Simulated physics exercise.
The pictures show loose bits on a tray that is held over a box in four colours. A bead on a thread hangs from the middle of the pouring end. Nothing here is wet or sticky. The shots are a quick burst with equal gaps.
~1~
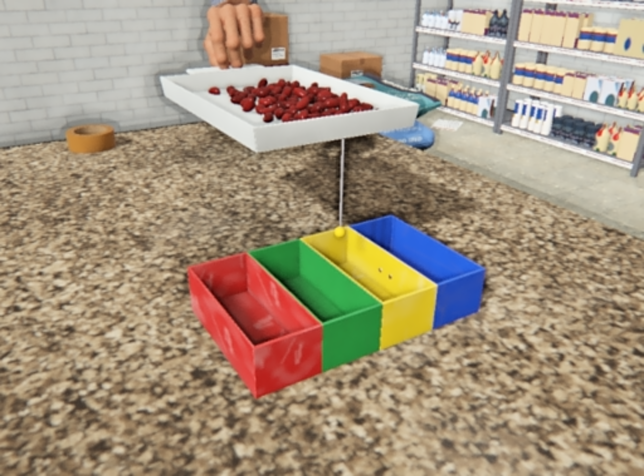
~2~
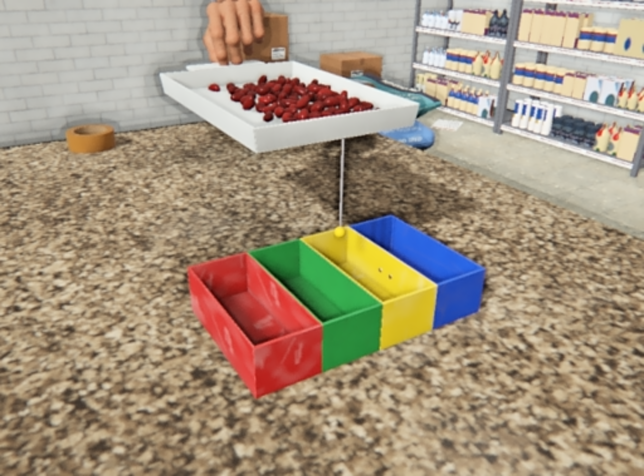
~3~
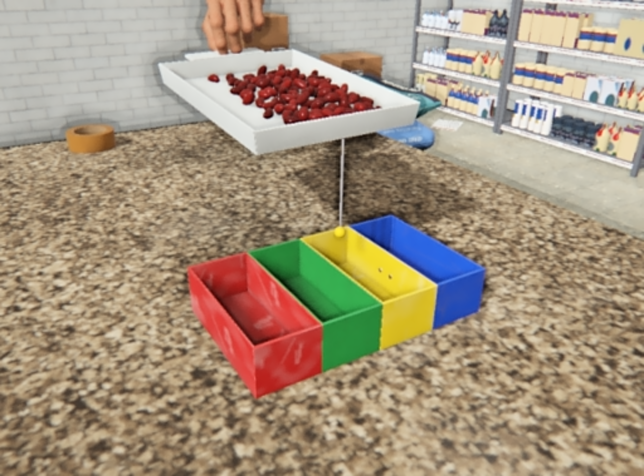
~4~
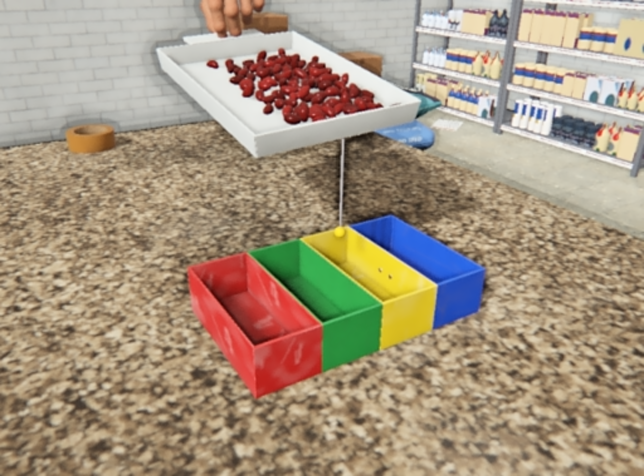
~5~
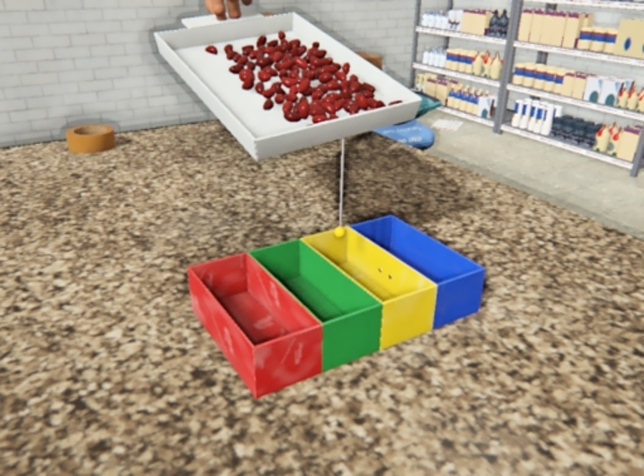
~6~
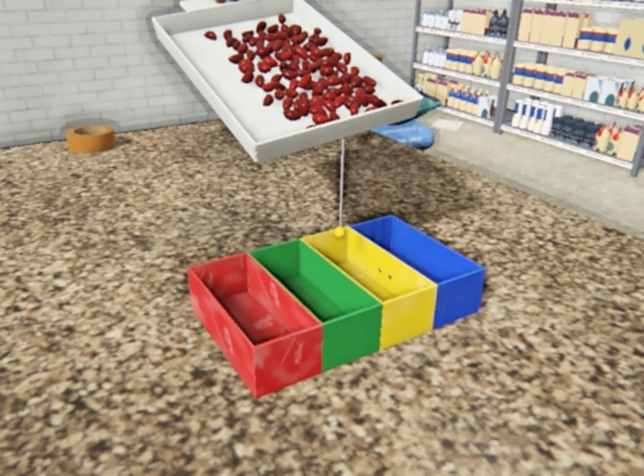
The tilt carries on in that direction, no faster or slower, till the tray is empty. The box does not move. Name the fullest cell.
Fullest: The green cell.
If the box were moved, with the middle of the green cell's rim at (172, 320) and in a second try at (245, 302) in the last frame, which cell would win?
One: The cell in blue. Two: That yellow cell.
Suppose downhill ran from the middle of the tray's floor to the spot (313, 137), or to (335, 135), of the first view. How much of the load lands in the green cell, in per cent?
About 30 and 30 per cent.
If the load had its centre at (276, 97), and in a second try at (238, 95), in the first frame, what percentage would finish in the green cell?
Roughly 40 per cent, and 50 per cent.
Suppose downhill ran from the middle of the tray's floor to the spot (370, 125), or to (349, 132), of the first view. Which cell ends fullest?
At the first place that blue cell, at the second the cell in blue.
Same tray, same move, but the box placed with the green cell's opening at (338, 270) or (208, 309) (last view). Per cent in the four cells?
About 90 and 80 per cent.
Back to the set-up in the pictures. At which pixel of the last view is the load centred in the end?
Close to (324, 325).
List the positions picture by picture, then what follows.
The first frame shows corners of the pouring end near (256, 126) and (415, 104), level; middle of the load near (305, 102), kidney beans; bead on its thread near (340, 232); red cell near (289, 356); green cell near (352, 333); yellow cell near (408, 313); blue cell near (458, 294).
The second frame shows corners of the pouring end near (256, 127) and (415, 104), level; middle of the load near (305, 100).
The third frame shows corners of the pouring end near (256, 130) and (415, 102), tipped barely, lowest at the left corner; middle of the load near (305, 93).
The fourth frame shows corners of the pouring end near (256, 134) and (416, 100), tipped a little, lowest at the left corner; middle of the load near (306, 84).
The fifth frame shows corners of the pouring end near (257, 138) and (417, 98), tipped a little, lowest at the left corner; middle of the load near (306, 75).
The sixth frame shows corners of the pouring end near (257, 142) and (418, 97), tipped clearly, lowest at the left corner; middle of the load near (306, 65); red cell near (289, 356); green cell near (352, 333); yellow cell near (408, 313); blue cell near (458, 294).
Shortly afterwards, tray tipped steeply; the whole lot on the tray.
Next, tray tipped past a quarter turn; the bulk on the tray; a little in the red cell; a little in the green cell; only a few in the yellow cell; only a few falling or outside the box.
Some moments later, tray tipped past a quarter turn; near half in the green cell; near a quarter in the red cell; near a quarter in the yellow cell; only a few in the blue cell; a little falling or outside the box.
In the end, tray tipped past a quarter turn; near half in the green cell; near a quarter in the red cell; near a quarter in the yellow cell; only a few in the blue cell; a little outside the box.
